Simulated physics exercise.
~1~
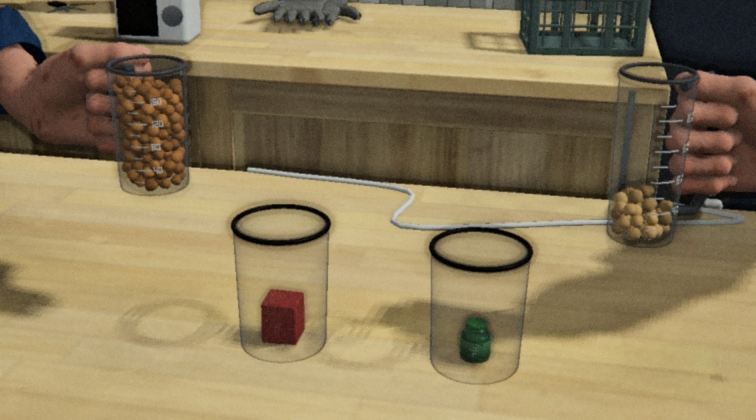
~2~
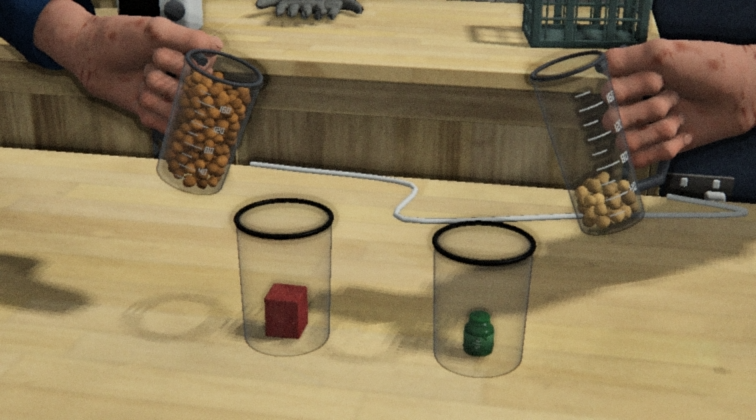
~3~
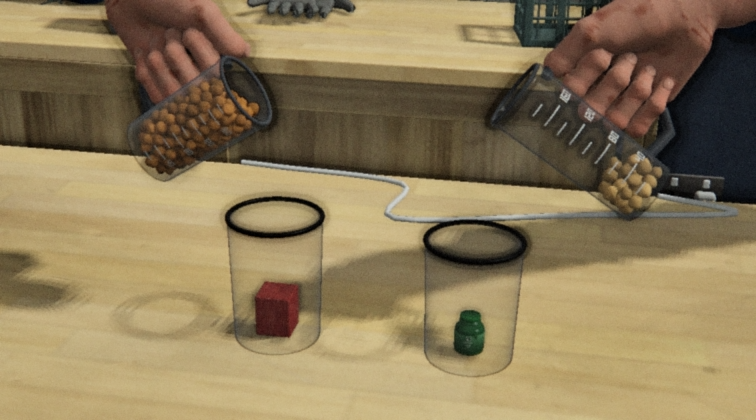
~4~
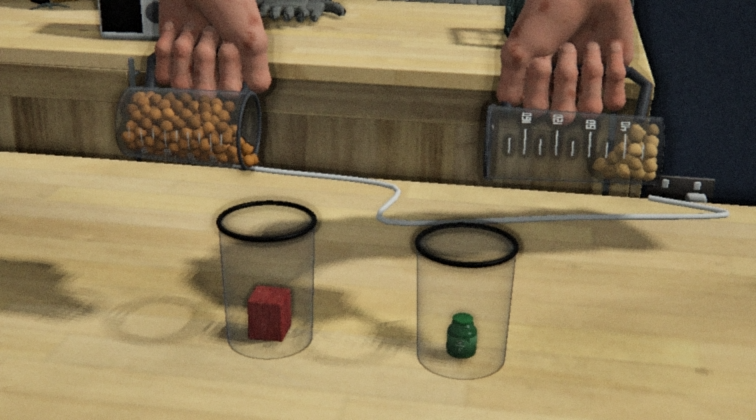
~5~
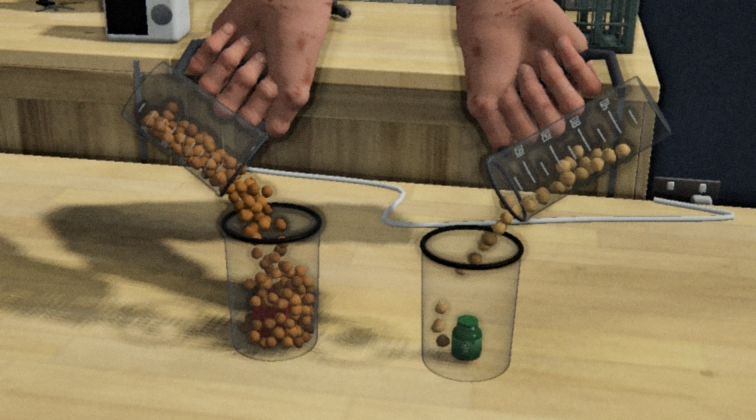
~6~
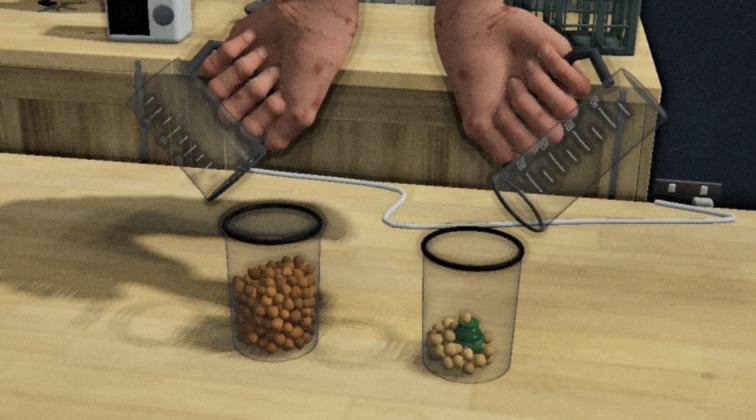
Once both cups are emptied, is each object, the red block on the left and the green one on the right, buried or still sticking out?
The red block on the left is buried under the orange balls, while the green object on the right still sticks out of the paler ones.
